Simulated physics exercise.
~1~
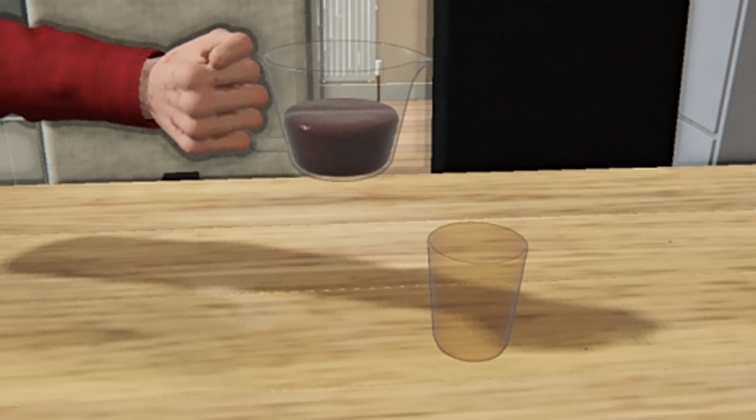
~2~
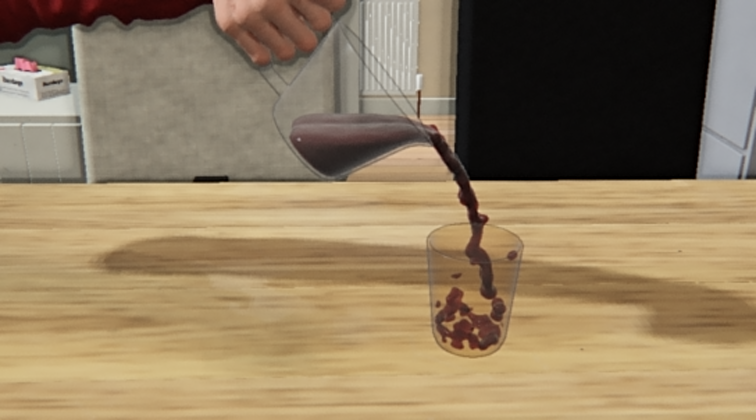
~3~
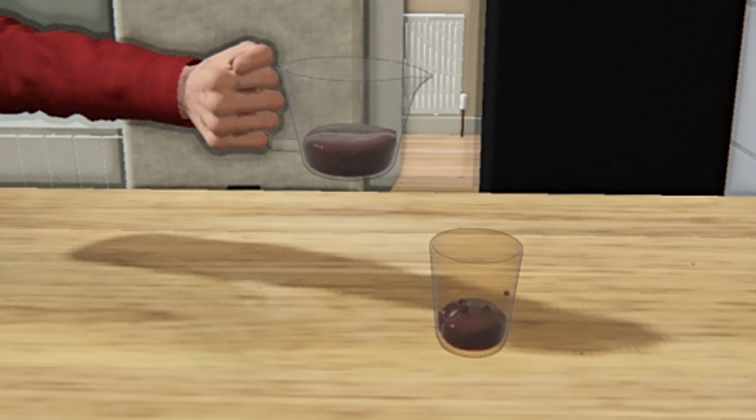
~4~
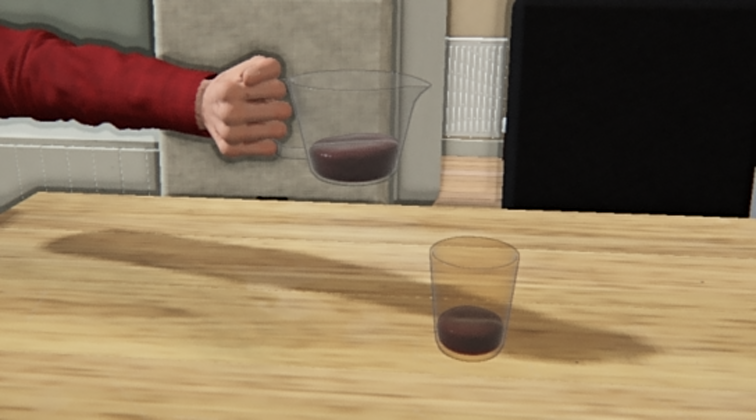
At a wooden table top, a hand in a red sleeve tipped a clear jug to the right, pouring dark wine into an empty glass, then set it upright again, leaving a little wine in the glass and some still in the jug.
